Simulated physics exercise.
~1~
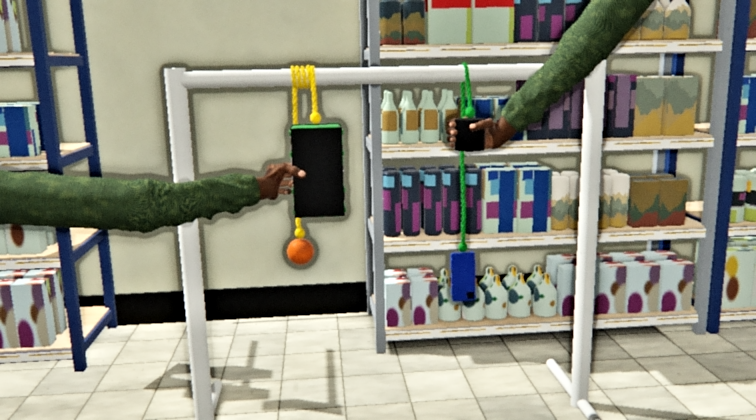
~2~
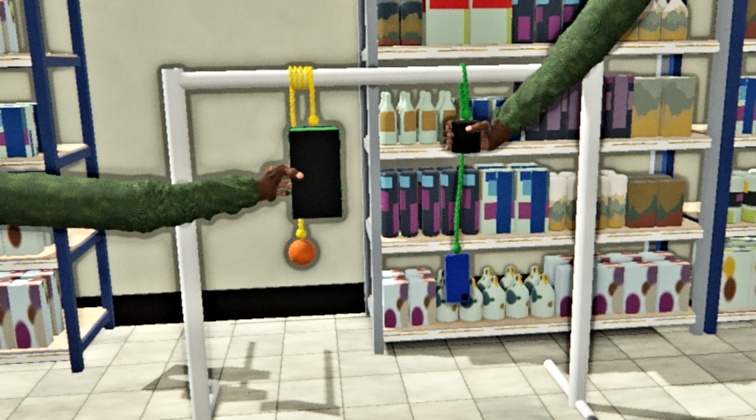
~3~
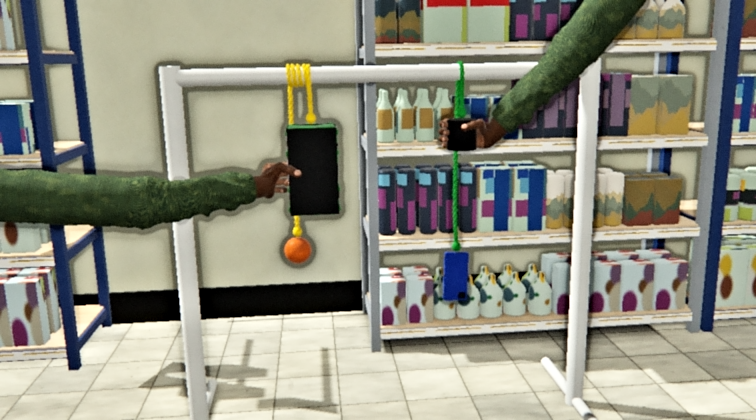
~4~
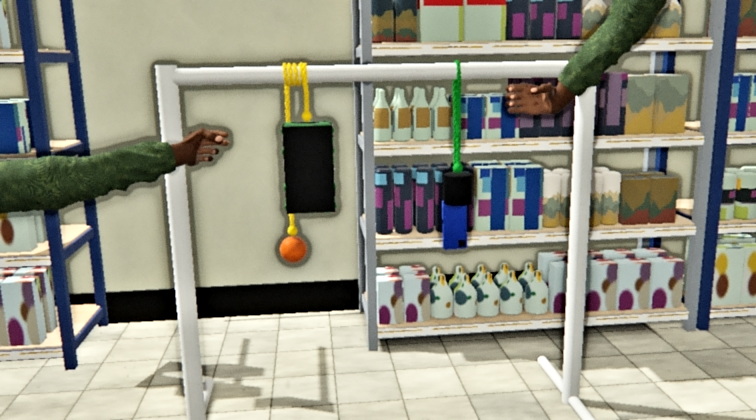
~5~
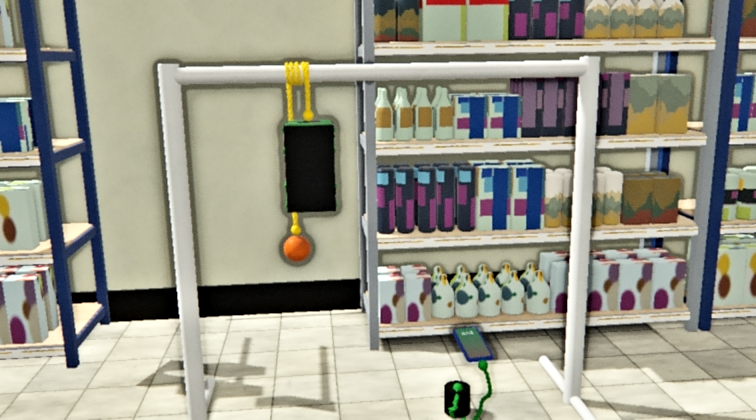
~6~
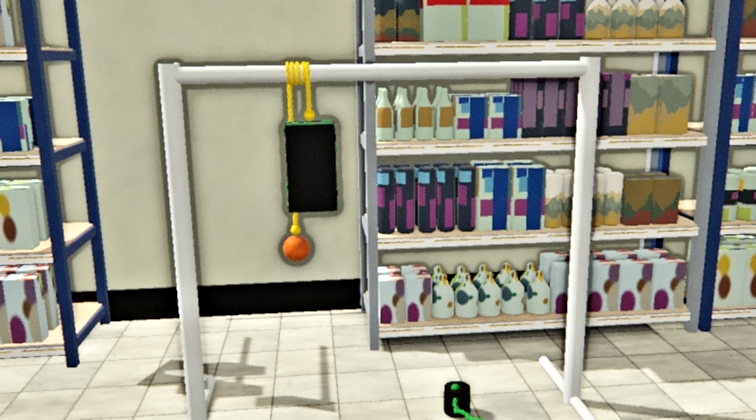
In a store aisle, two hands held a dark, green-edged case and a small black object roped over a white rail, then let go; the case stayed hanging with its orange ball, while the black object and a blue phone dropped to the floor.
